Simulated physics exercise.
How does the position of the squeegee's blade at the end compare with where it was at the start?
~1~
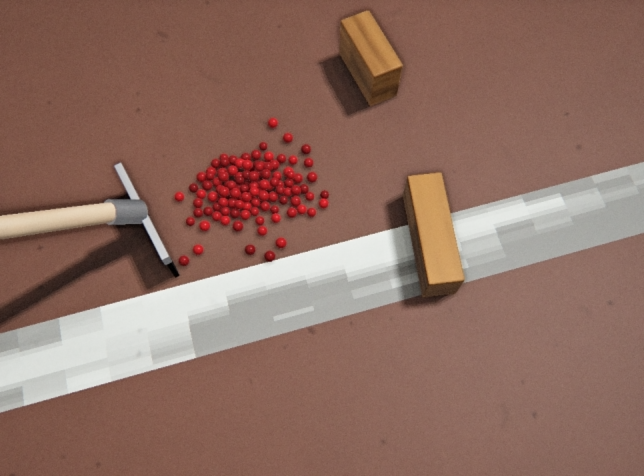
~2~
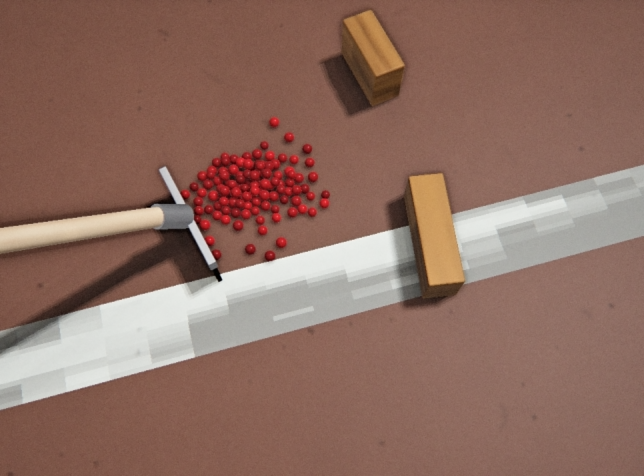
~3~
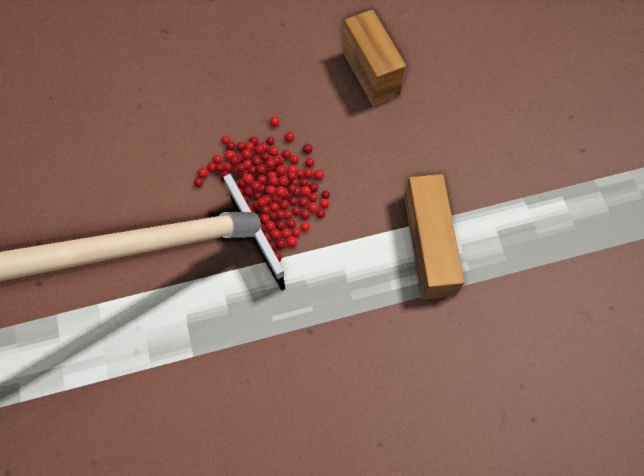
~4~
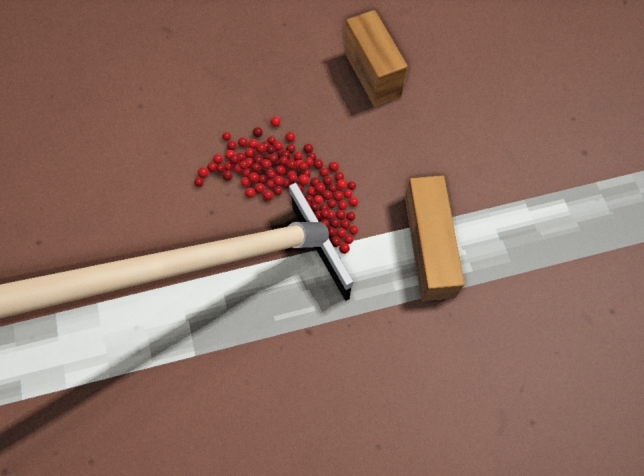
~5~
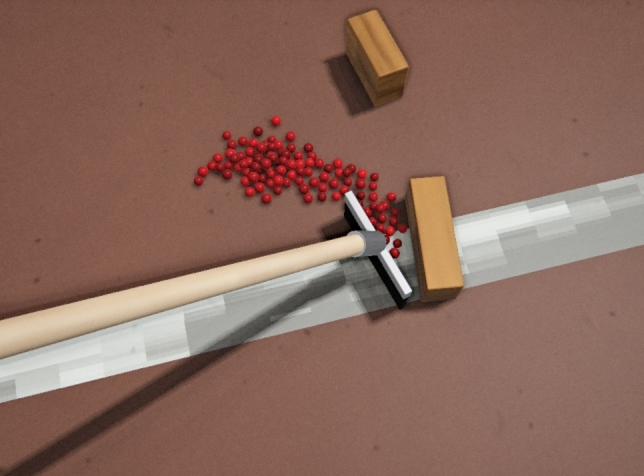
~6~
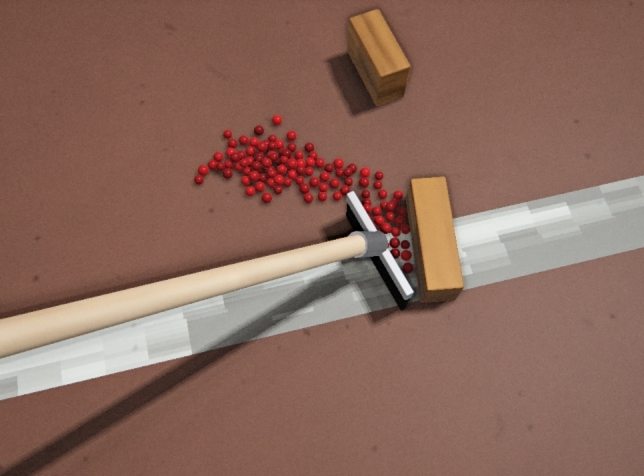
At the start the blade is over on the left, beyond the left edge of the berries. By the end it is well to the right and slightly lower, resting just short of the nearer wooden block on the pale strip.
Long-handled squeegee sweeping rightwards through scattered red berries, bunching some against a wooden block and stopping just short of it.
